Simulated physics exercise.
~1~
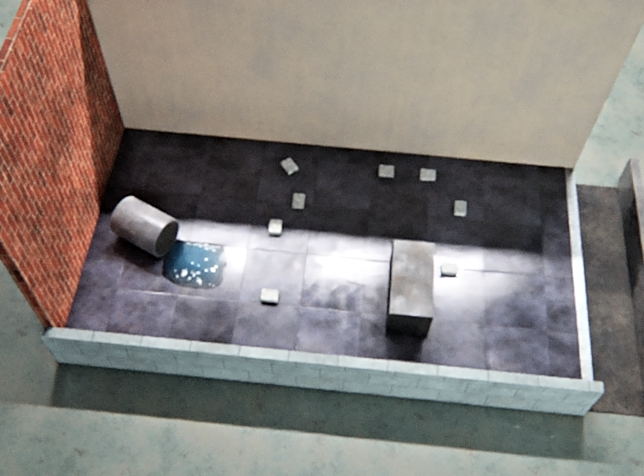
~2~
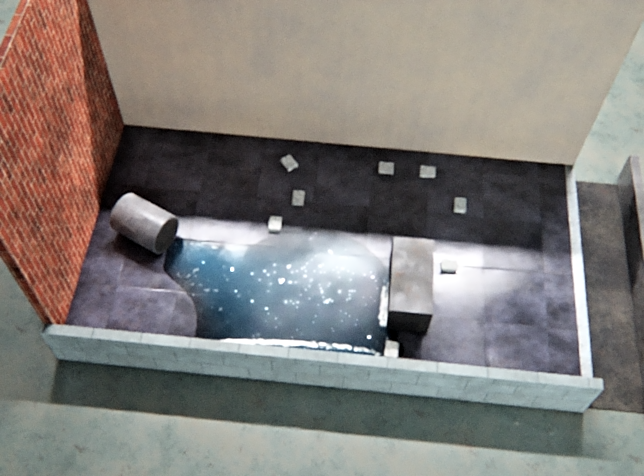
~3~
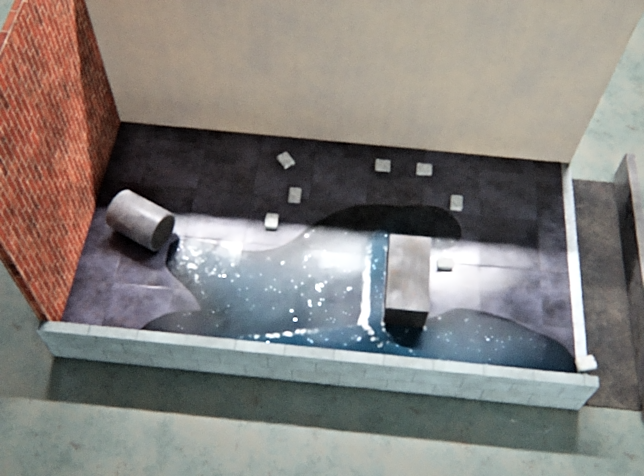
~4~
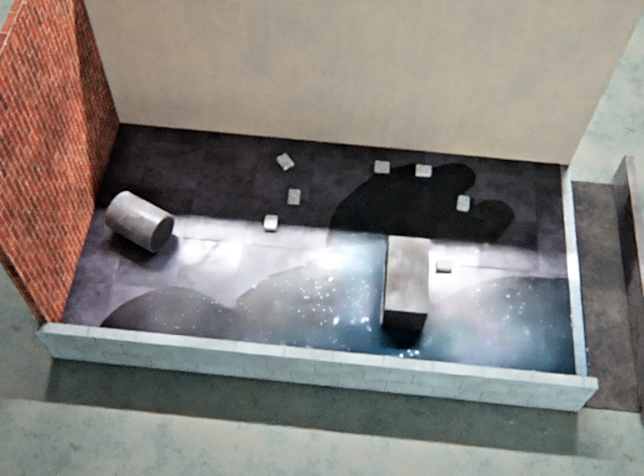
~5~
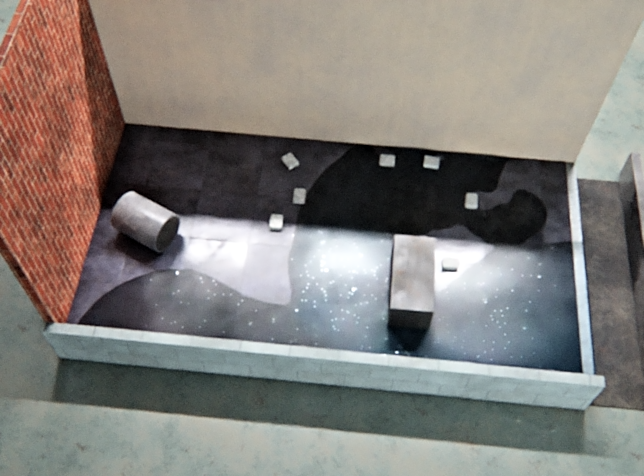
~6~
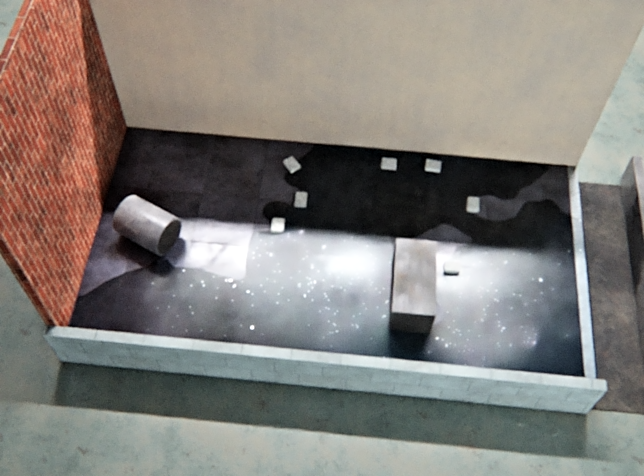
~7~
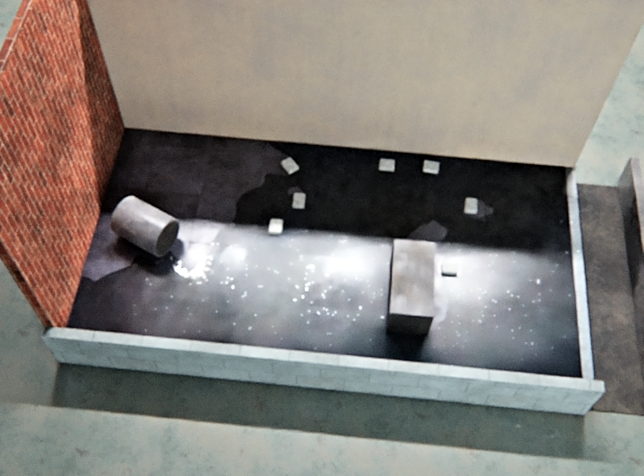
To begin with, a small bluish pool spreads from a grey drum lying on its side near a brick wall, on a dark tiled floor dotted with small pale blocks. The water then surges right toward a large grey box, pushing the nearest block down along the low front wall. Next it flows around the box, and that block reaches the far right corner before dropping from view. The water fans out toward the back wall, losing its blue tint. Finally, a thin, speckled sheet covers most of the floor, while the remaining blocks sit almost where they were.
